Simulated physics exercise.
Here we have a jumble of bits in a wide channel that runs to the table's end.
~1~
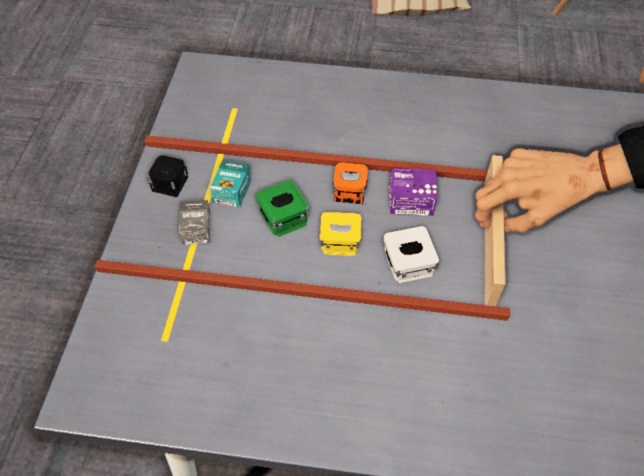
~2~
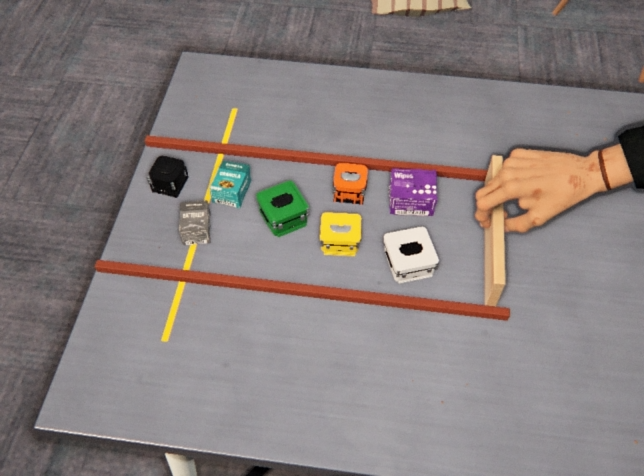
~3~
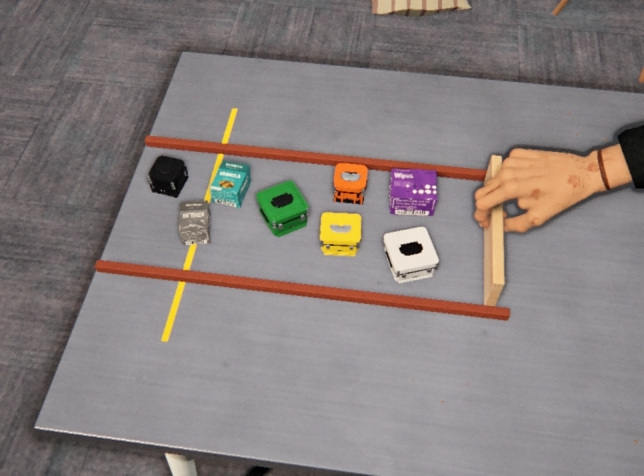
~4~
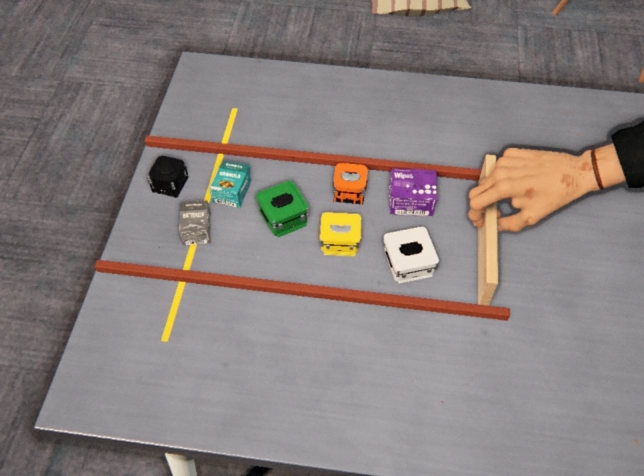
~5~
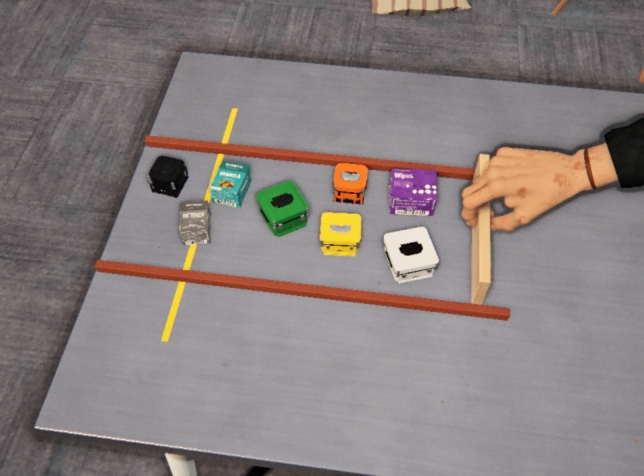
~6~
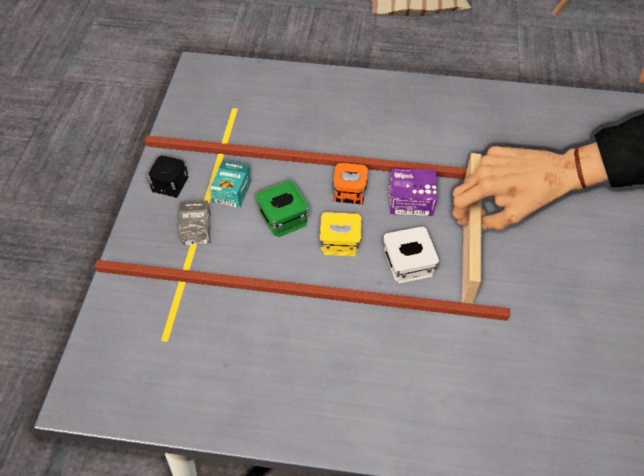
At first, a hand holds a wooden board still at the right end of a channel between two reddish rails, with small colourful boxes and cases scattered to its left. Then the hand slides the board slightly left, closer to the purple and white items, while all the objects stay still.
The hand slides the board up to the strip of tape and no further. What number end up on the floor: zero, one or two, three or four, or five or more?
As it turns out, the number that fall off is three or four.
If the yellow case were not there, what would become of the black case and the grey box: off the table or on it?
The black case goes over, the grey box survives.
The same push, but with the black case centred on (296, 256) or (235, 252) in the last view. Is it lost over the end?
Place by place, it holds on; remains up.
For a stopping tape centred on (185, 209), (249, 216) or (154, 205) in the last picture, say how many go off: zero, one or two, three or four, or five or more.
The falls would be three or four; no fall at all; more than four.
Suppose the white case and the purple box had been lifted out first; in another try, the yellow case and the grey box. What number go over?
First 0, then 1.
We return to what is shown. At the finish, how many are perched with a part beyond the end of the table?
The number is 0.
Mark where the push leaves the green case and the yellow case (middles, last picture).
The green case at (155, 190), the yellow case at (135, 227).
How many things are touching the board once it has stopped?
In contact: 2.
Early on, none off yet; black case at rest near (168, 177); grey box at rest near (195, 222); turquoise box moving near (224, 181).
Finally, the number that fall off is three or four; lost, turquoise box, grey box and black case.
